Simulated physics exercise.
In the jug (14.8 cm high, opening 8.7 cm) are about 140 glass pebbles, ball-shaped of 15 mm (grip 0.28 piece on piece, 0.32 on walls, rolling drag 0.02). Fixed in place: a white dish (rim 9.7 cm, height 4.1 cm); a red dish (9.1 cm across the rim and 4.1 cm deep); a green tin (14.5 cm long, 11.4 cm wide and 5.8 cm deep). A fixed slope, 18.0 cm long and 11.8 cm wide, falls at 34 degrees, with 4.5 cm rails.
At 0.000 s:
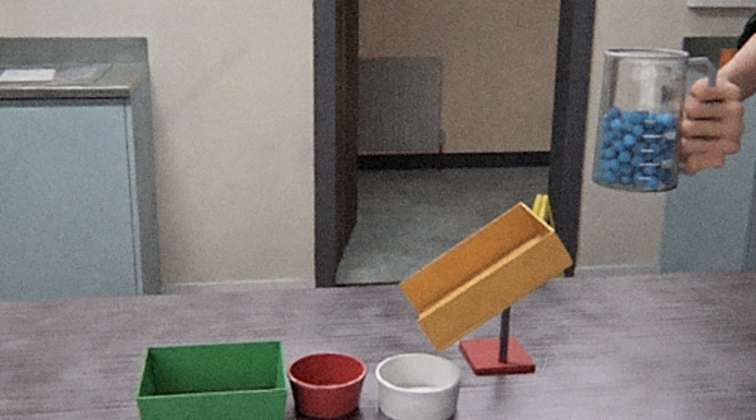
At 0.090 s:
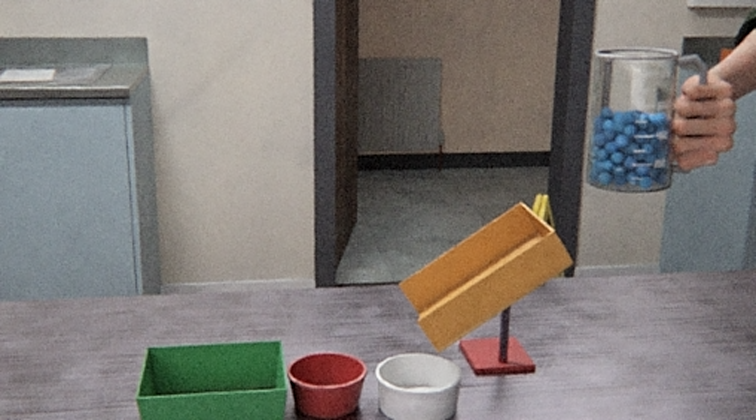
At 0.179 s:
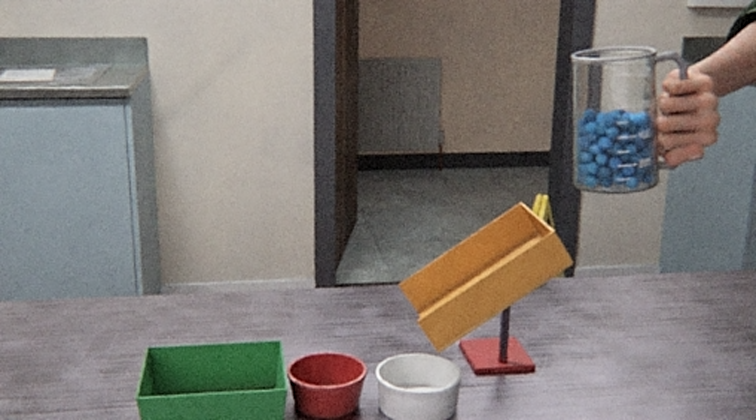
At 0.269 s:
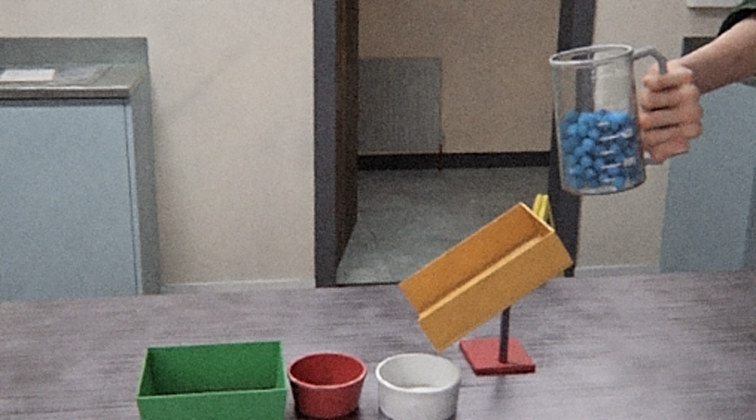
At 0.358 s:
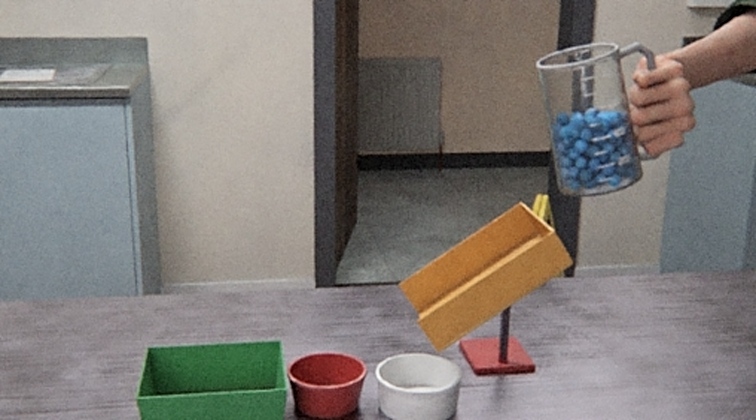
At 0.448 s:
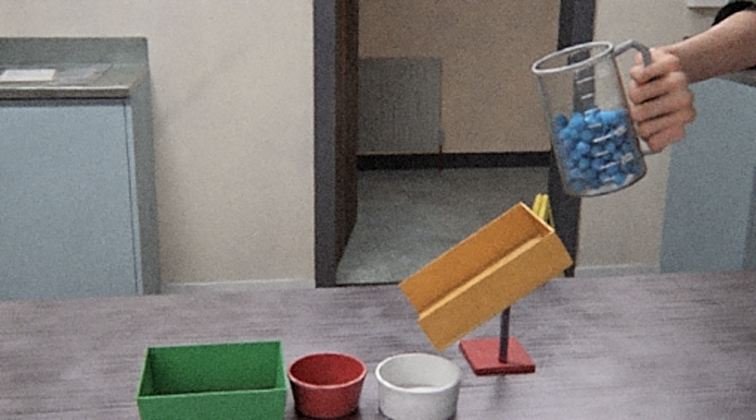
In a plain room with a doorway behind, a fixed camera looks across a grey tabletop. A green tin, a red dish and a white dish stand in a row at left and centre, beside a sloping orange chute on a red-based stand, while a hand at right holds a clear jug of blue balls. The hand moves the jug a little left, tilting it gradually leftward above the chute.
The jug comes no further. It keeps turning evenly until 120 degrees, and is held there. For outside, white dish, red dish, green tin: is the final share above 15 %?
Outside: Over, white dish: Under, red dish: Over, green tin: Under.
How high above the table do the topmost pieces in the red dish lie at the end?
Some 4.5 cm.
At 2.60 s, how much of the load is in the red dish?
Some 20 per cent.
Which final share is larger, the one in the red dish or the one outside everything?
More ends outside everything.
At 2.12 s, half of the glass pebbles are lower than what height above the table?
Some 32 cm.
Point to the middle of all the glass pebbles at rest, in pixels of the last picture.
At about (328, 397).
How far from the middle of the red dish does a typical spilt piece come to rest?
About 46 cm.
Then, at 1.09 s, tilt 53 degrees; jug 100 %; middle of all pieces near (608, 138).
Then, at 1.63 s, tilt 81 degrees; jug 100 %; middle of all pieces near (612, 129).
Then, at 2.12 s, tilt 106 degrees; jug 85 %, slope 15 %; middle of all pieces near (584, 145).
After 2.60 s, tilt 120 degrees; jug 5 %, outside 15 %, white dish 5 %, red dish 20 %, slope 40 %, in the air 10 %; middle of all pieces near (389, 331).
At rest (4.4 s), green tin 5 %, jug 0 %, outside 60 %, white dish 5 %, red dish 25 %, slope 0 %.
